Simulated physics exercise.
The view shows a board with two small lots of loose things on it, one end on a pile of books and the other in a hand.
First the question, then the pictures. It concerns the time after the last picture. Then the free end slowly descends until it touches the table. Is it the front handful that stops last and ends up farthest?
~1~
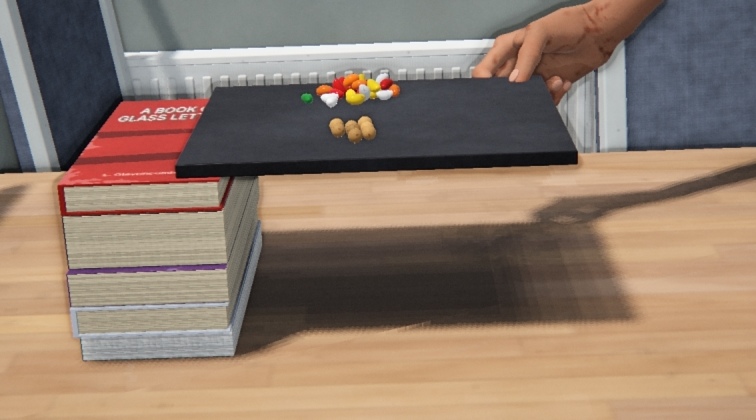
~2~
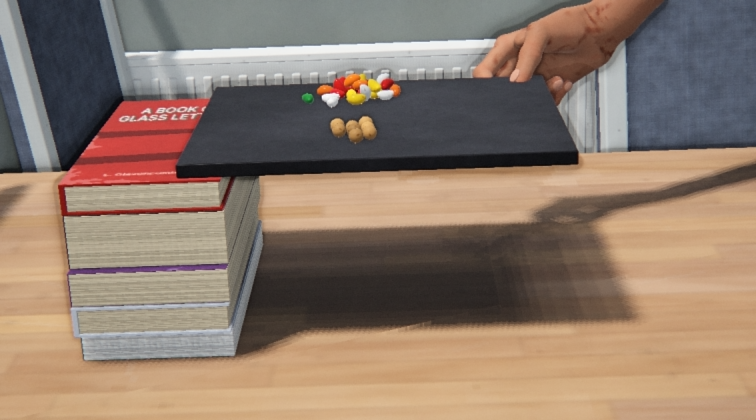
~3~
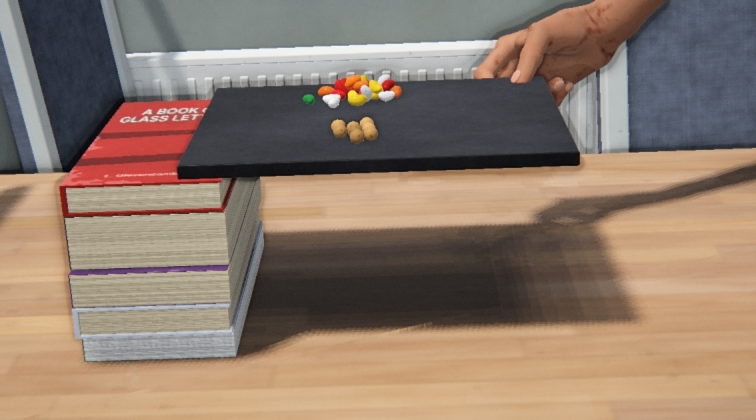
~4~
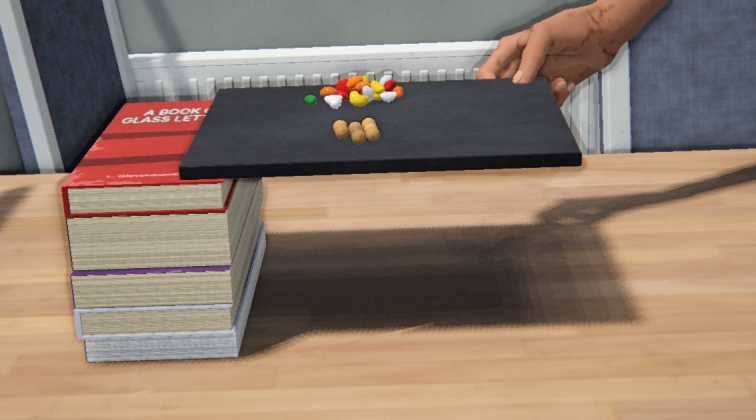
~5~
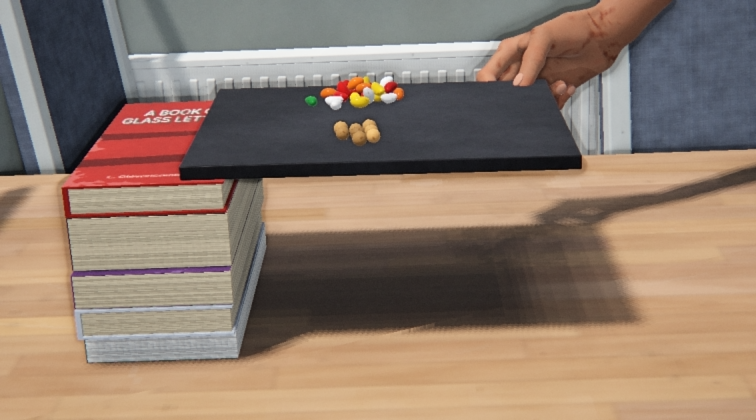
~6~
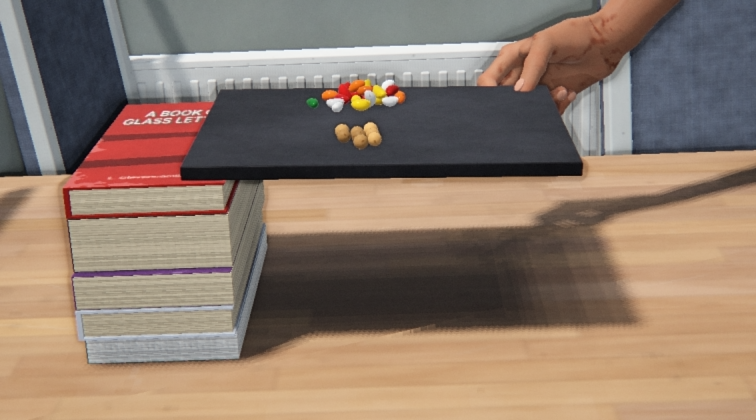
Yes, I expect the one closer to us will go farther.
Then, 0.37 s on from there, board sloping at 11°; near handful the whole lot still on the board; far handful the whole lot still on the board.
Then, 0.85 s on from there, board sloping at 24°; near handful mostly less than half a board's length out; far handful the whole lot still on the board.
Then, 1.36 s on from there, board resting at 34°; near handful mostly up to a board's length out; far handful mostly at the foot of the board.
In the end, board resting at 34°; near handful mostly more than two board lengths out, near a third gone off the table; far handful mostly less than half a board's length out; the near handful has gone farther.
